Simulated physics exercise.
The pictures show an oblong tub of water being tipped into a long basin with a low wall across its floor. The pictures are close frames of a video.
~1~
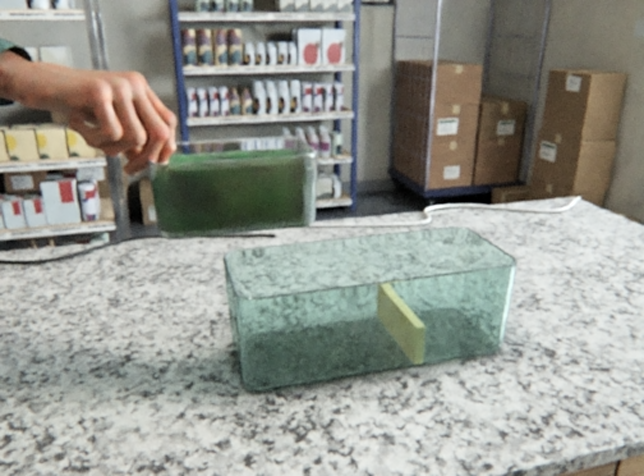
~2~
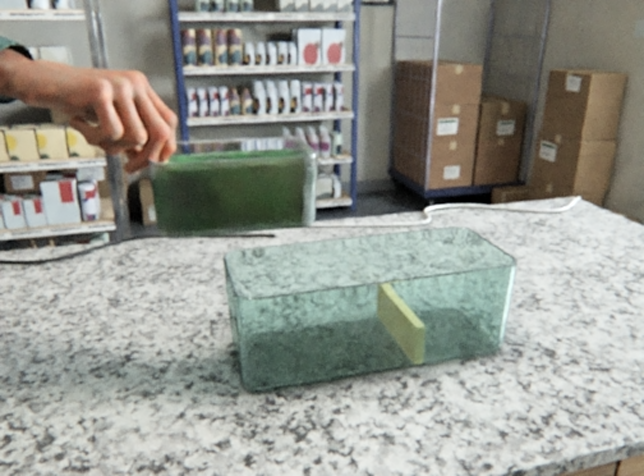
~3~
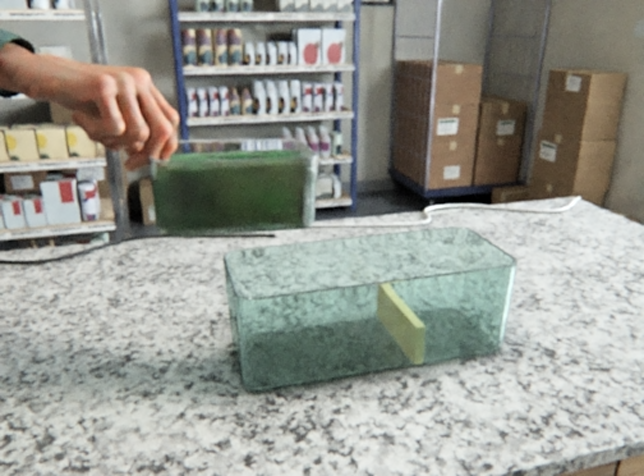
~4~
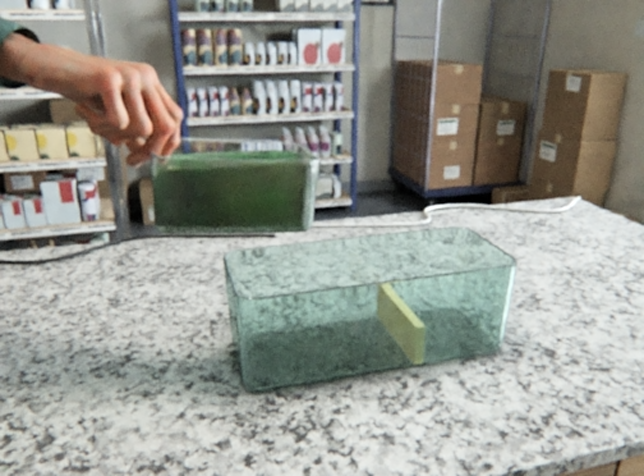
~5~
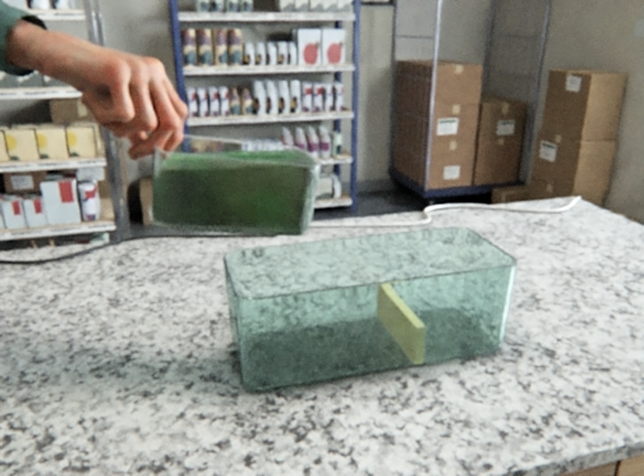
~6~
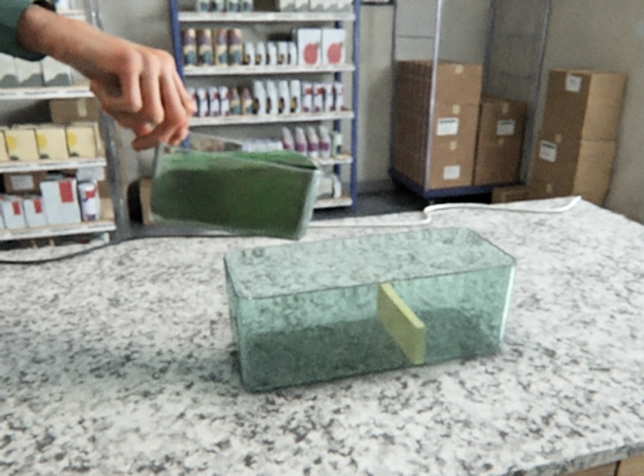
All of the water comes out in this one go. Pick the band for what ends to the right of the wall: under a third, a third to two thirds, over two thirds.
In the end less than a third is right of the wall.
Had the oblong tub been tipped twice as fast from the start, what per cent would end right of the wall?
Roughly 10 in a hundred.
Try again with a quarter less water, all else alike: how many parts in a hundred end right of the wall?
Some 0 per cent.
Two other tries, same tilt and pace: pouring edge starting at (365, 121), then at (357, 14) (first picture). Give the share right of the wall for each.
First some 65, then 60 per cent.
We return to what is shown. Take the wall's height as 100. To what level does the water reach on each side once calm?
Left about 60, right about 0.
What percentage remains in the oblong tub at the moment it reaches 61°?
Roughly 45 in a hundred.
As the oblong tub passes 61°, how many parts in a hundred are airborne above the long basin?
Close to 25 per cent.
A moment on, the oblong tub is tipped part way and 43 per cent is still to pour, 29 is left of the wall and 0 right of it.
Next, the oblong tub is tipped on its side and 11 per cent is still to pour, 81 is left of the wall and 1 right of it.
Then the oblong tub is tipped on its side and 2 per cent is still to pour, 91 is left of the wall and 4 right of it.
Later the oblong tub is tipped on its side and 0 per cent is still to pour, 92 is left of the wall and 4 right of it.
At rest 92 per cent lies left of the wall, 4 right of it and 3 outside.
